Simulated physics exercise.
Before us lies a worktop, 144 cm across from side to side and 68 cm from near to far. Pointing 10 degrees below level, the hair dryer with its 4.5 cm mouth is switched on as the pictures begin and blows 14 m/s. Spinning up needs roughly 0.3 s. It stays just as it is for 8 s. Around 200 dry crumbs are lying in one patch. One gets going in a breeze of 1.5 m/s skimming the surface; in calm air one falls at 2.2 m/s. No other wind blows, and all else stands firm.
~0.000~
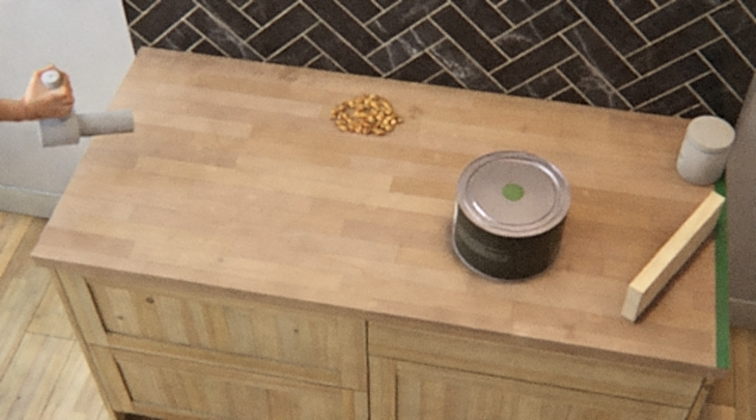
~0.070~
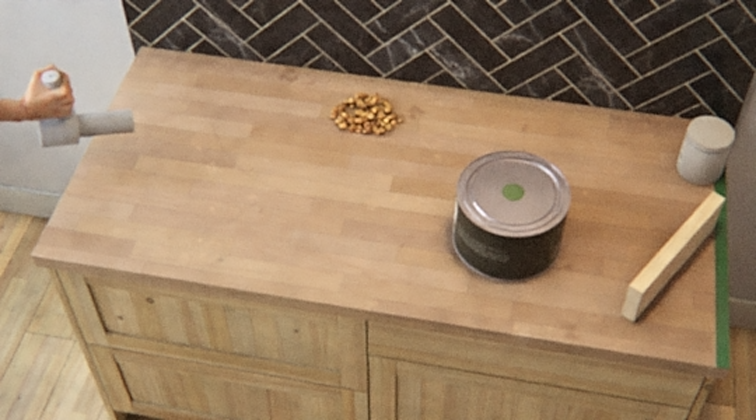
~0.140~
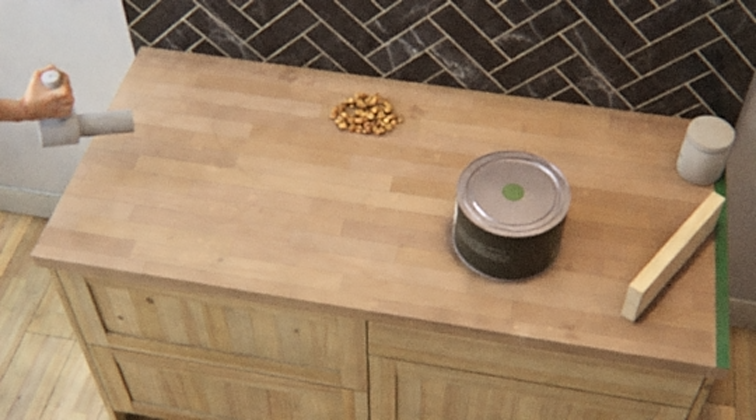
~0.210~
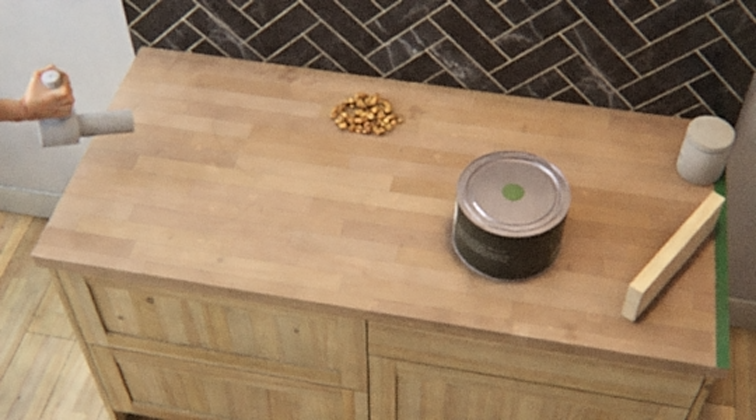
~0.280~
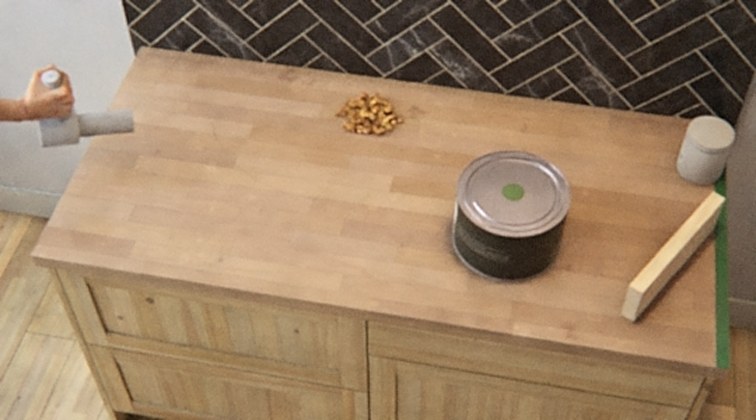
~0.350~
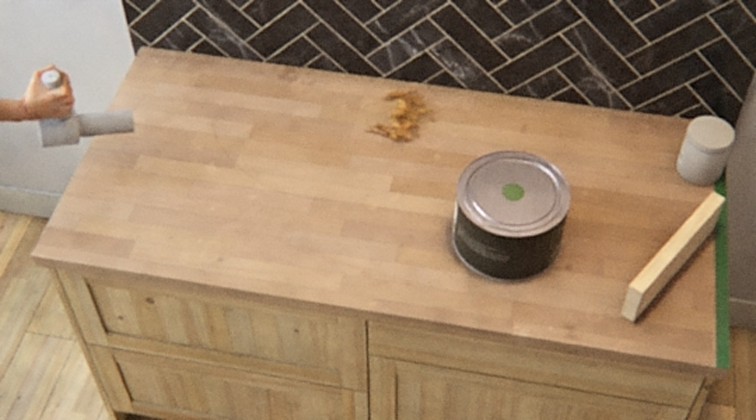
At first, a patch of golden-brown dry crumbs lies still on a wooden worktop with a large tin, a jar and a wooden bar, while a hand holds a grey hair dryer at the left. Then a few crumbs shift rightward, and finally the whole patch slides right and scatters into a looser, uneven cluster.
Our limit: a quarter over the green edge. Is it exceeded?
Odds are the amount swept past that edge ends up above a quarter.
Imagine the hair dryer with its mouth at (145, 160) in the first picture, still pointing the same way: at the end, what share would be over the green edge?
You'd be looking at something like 100 in a hundred.
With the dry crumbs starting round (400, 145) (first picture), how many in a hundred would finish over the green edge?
Then roughly 70 percent would end up there.
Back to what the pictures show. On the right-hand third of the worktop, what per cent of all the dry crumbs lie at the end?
About 20 percent.
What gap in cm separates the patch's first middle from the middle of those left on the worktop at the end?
Distance: Approx. 75 cm.
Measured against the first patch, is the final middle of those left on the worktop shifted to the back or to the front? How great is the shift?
It drifts toward the closer edge, close to 5 cm in all.
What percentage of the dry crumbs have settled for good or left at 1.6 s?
The share is roughly 80 %.
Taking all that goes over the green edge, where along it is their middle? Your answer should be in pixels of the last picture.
At about (726, 147).
After 1.6 s, 74 % are over the green edge; the middle of those still in play is near (675, 159); 77 % have settled or left.
After 2.6 s, 78 % are over the green edge; the middle of those still in play is near (682, 160); 81 % have settled or left.
After 4.4 s, 82 % are over the green edge; the middle of those still in play is near (675, 172); 86 % have settled or left.
After 8.0 s, at the end, 82 % are over the green edge; the middle of those still in play is near (675, 172).
